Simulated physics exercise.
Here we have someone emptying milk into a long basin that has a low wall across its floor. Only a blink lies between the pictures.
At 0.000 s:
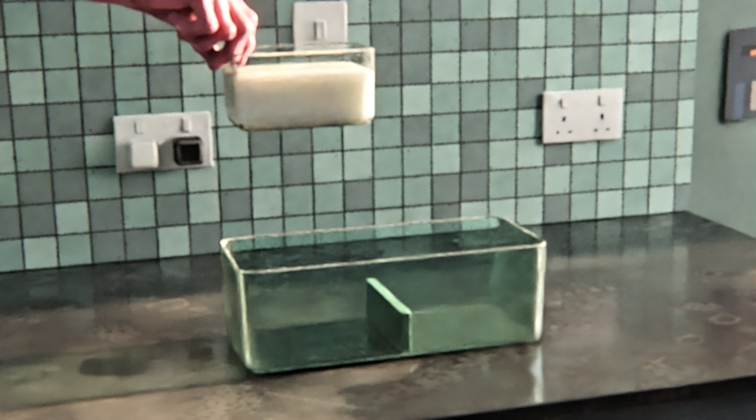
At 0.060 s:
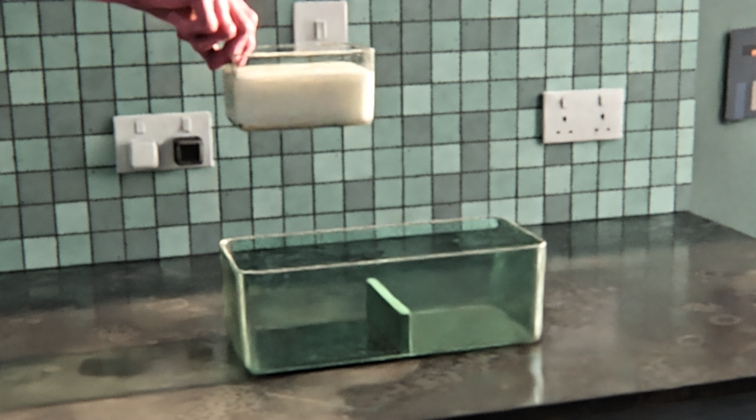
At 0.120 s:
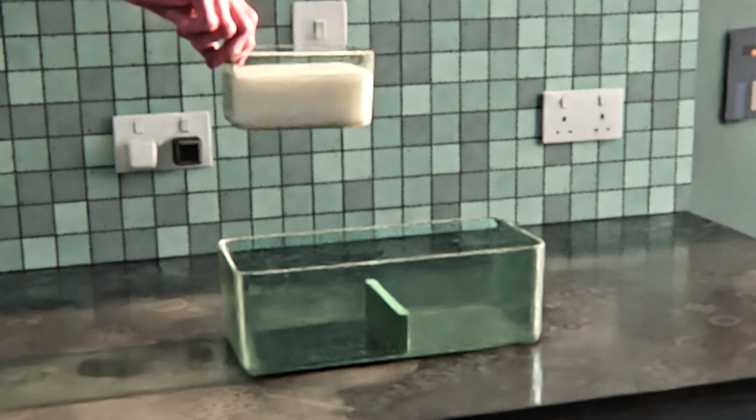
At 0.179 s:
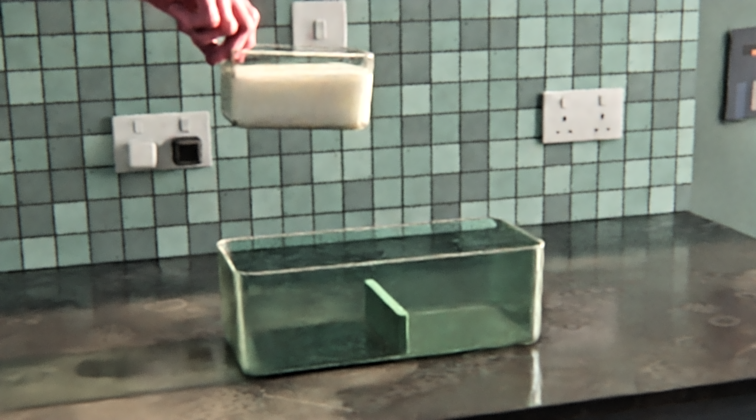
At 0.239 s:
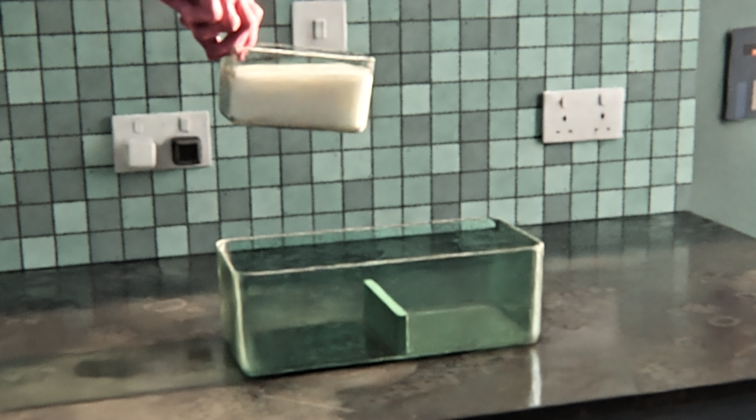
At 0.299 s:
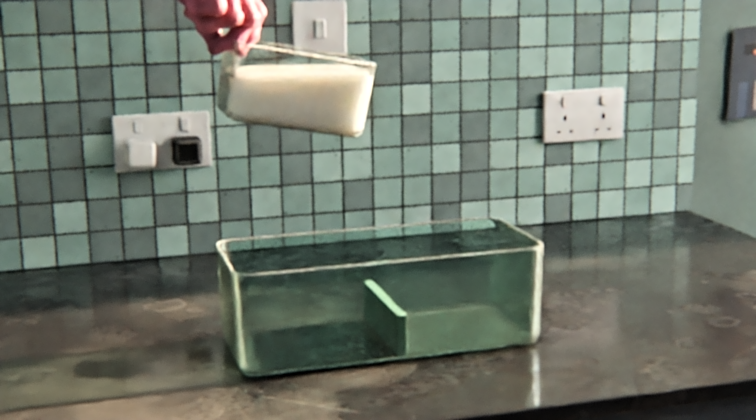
Clear container of milk held by a hand, gradually tilting down to the right above a long glass basin with a low divider.
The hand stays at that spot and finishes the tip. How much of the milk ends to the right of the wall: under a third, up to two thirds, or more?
The share right of the wall is more than two thirds.
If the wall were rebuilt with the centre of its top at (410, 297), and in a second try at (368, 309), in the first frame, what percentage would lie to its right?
In turn 70 and 90 in a hundred.
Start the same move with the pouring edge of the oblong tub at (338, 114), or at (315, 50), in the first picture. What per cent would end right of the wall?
First some 60, then 60 per cent.
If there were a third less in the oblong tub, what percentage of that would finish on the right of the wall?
Near 75 %.
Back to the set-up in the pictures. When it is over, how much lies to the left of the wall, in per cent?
Near 20 %.
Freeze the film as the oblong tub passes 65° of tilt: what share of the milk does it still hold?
About 50 per cent.
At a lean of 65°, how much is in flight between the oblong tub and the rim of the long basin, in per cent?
About 35 per cent.
A moment on, the oblong tub is tipped part way and 52 per cent is still to pour, 0 is left of the wall and 13 right of it.
Next, the oblong tub is tipped right over and 9 per cent is still to pour, 5 is left of the wall and 76 right of it.
Then the oblong tub is tipped right over and 0 per cent is still to pour, 19 is left of the wall and 79 right of it.
Later the oblong tub is tipped right over and 0 per cent is still to pour, 19 is left of the wall and 79 right of it.
At rest 19 per cent lies left of the wall, 79 right of it and 1 outside.
